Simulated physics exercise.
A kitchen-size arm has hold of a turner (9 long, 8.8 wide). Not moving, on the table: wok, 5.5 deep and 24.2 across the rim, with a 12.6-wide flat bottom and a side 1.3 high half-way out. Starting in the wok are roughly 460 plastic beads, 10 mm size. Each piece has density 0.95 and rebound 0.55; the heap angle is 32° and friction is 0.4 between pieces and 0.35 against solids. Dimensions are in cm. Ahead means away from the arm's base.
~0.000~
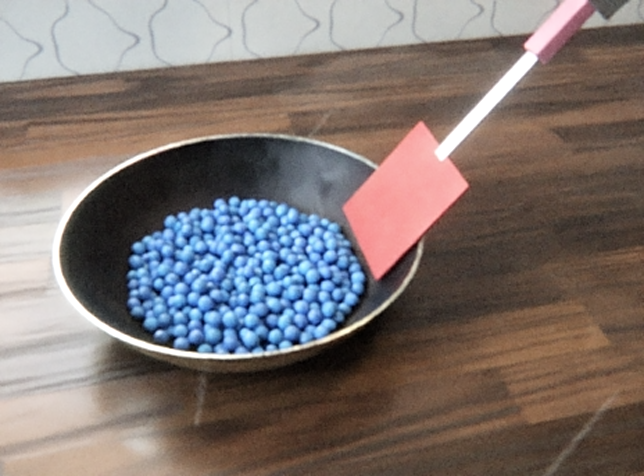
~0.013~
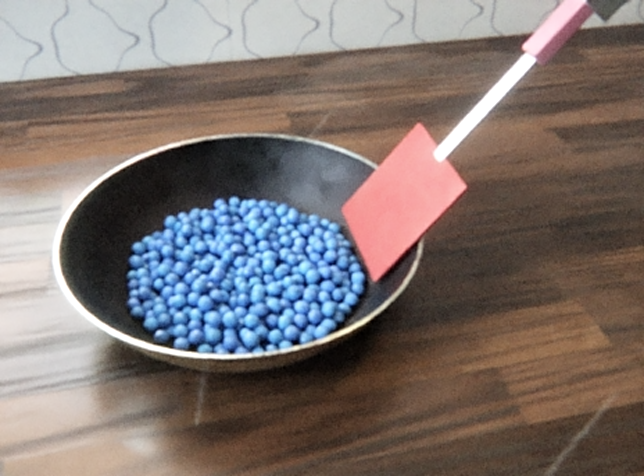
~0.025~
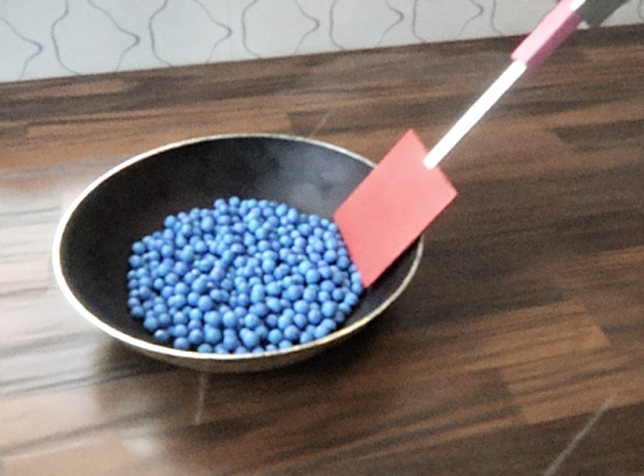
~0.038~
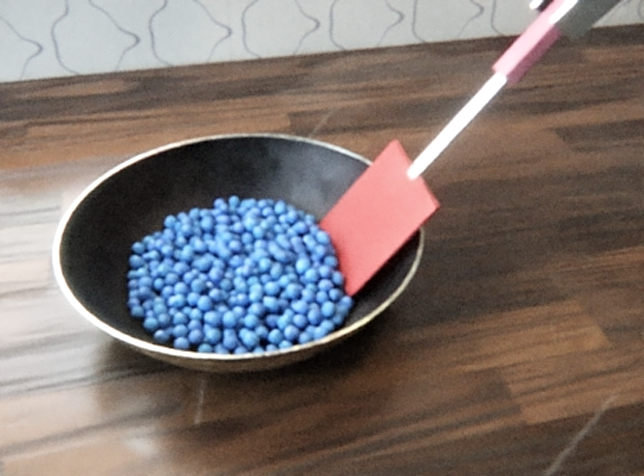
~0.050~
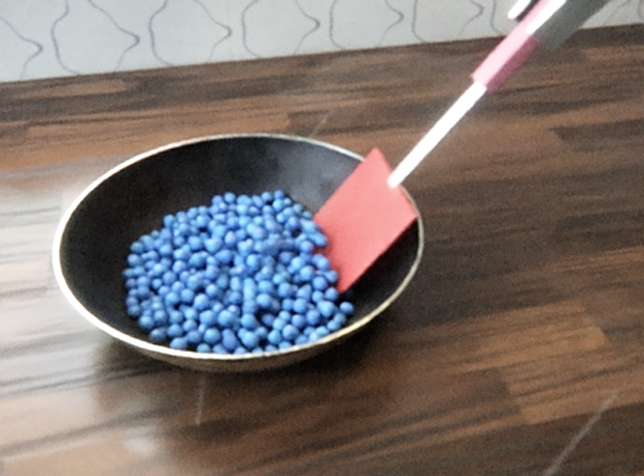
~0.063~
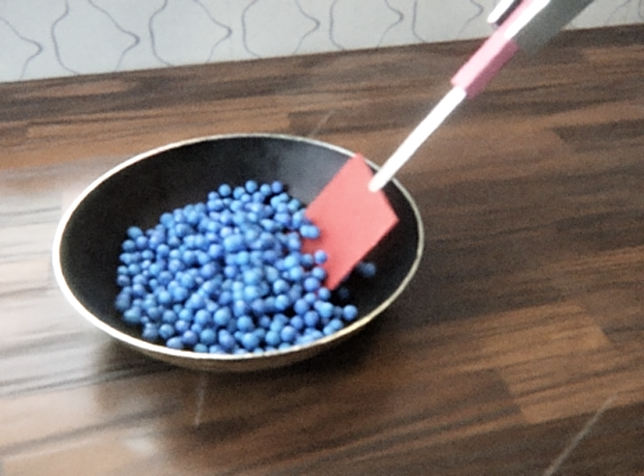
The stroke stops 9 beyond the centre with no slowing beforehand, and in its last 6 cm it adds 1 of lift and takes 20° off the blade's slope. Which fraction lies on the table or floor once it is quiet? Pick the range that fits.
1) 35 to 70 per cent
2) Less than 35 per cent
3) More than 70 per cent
(1) 35 to 70 per cent.
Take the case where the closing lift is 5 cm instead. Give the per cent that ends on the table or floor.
Some 30 in a hundred.
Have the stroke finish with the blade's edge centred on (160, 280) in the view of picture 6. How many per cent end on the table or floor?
About 5 per cent.
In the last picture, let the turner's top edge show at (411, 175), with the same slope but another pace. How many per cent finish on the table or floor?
My guess is around 20 percent.
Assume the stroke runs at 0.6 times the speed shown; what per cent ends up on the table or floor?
That comes to some 30 per cent, roughly.
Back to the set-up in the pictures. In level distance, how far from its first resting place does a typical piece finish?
I'd guess close to 7 centimetres.
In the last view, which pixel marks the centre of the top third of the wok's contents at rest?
You'll find it at about (183, 284).
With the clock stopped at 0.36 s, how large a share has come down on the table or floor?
10 %.
After 0.10 s, sloping 50°, highest piece 10 above the table; 460 in the wok.
After 0.14 s, sloping 44°, highest piece 12 above the table; 458 in the wok, 2 on the blade or in flight.
After 0.36 s, sloping 30°, highest piece 18 above the table; 252 in the wok, 55 on the table or floor, 153 on the blade or in flight.
After 1.41 s, sloping 30°, highest piece 3 above the table; 252 in the wok, 208 on the table or floor.
In the end, 252 in the wok, 208 on the table or floor. That is 45 % on the table or floor.
